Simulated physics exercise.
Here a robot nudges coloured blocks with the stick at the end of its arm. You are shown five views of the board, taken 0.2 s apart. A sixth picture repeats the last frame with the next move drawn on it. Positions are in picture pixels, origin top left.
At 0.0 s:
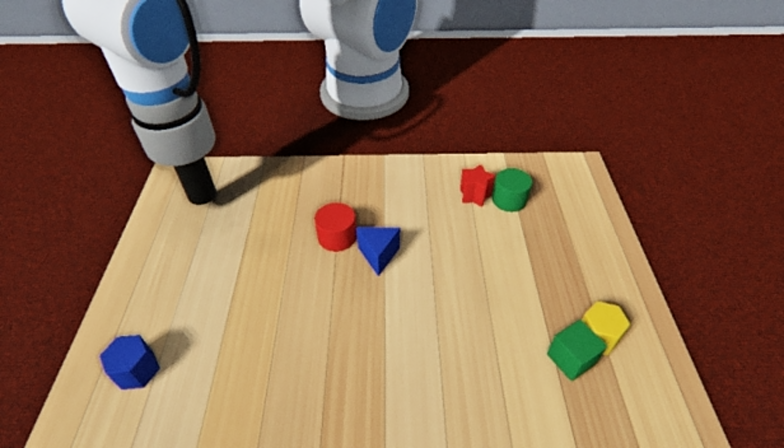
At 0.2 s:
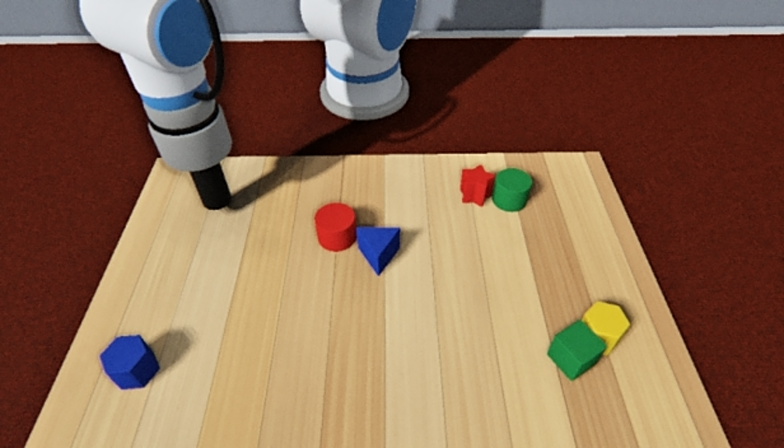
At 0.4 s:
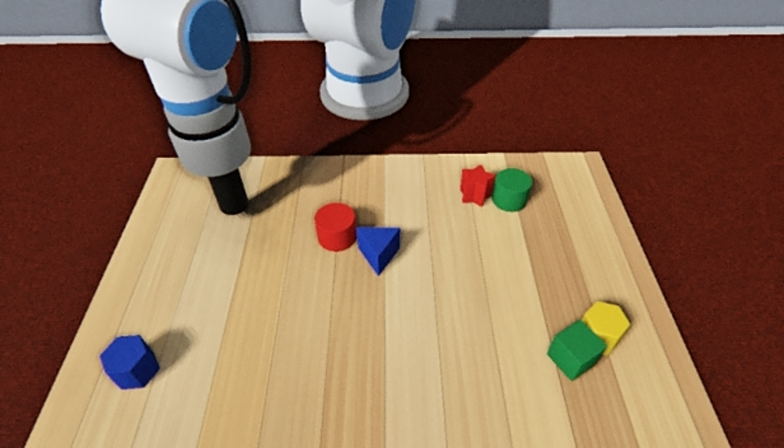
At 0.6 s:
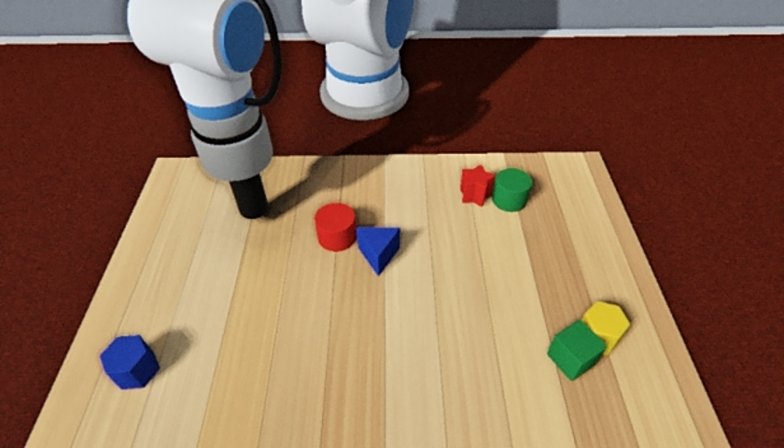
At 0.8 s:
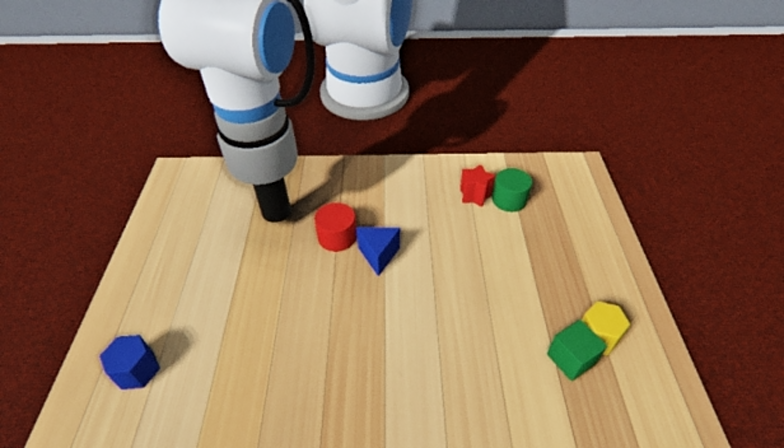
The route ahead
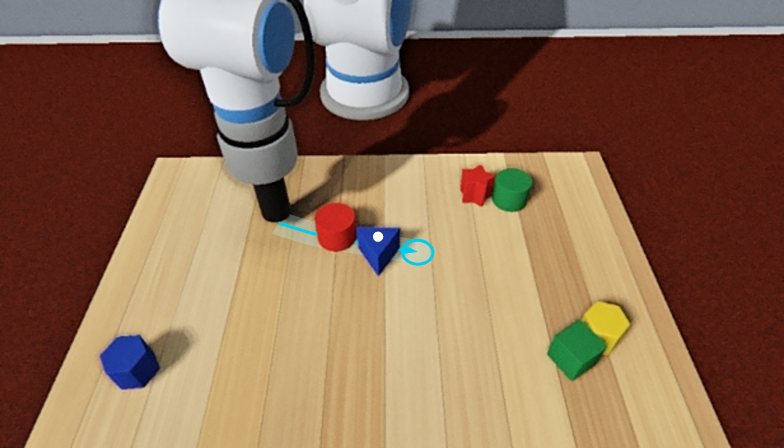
A pale wooden tabletop on a dark red floor is seen from above at a fixed angle. A red round block and a blue triangle sit near the middle, a red star and green cylinder behind them, green and yellow blocks at right, and a blue block at front left. The white and blue robot arm sweeps its black stick rightward toward the red round block, while every block stays still.
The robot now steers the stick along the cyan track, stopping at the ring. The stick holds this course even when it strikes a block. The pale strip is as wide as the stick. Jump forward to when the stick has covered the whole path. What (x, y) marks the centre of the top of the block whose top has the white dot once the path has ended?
Its top middle is near (428, 254).
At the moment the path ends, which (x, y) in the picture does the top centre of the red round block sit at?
It is going to be at (452, 221).
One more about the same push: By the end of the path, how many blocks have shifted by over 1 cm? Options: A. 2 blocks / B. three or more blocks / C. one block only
Choice A: 2 blocks.
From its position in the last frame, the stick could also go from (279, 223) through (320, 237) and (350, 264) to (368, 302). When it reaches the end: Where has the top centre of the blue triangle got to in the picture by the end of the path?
The middle of its top is at (407, 243).
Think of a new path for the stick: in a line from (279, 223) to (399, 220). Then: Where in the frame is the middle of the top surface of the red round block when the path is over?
The answer is (364, 227).
Path on the board, from (279, 223) by way of (345, 240) to (418, 252); the dot is on the blue triangle.
The first path, step by step. One third of the way, stick at (321, 225); red round block at (355, 220); blue triangle at (391, 241).
Two thirds of the way, stick at (369, 233); red round block at (405, 223); blue triangle at (416, 248), turned 95° clockwise.
At the end, stick at (418, 241); red round block at (452, 221); blue triangle at (428, 254), turned 110° clockwise.
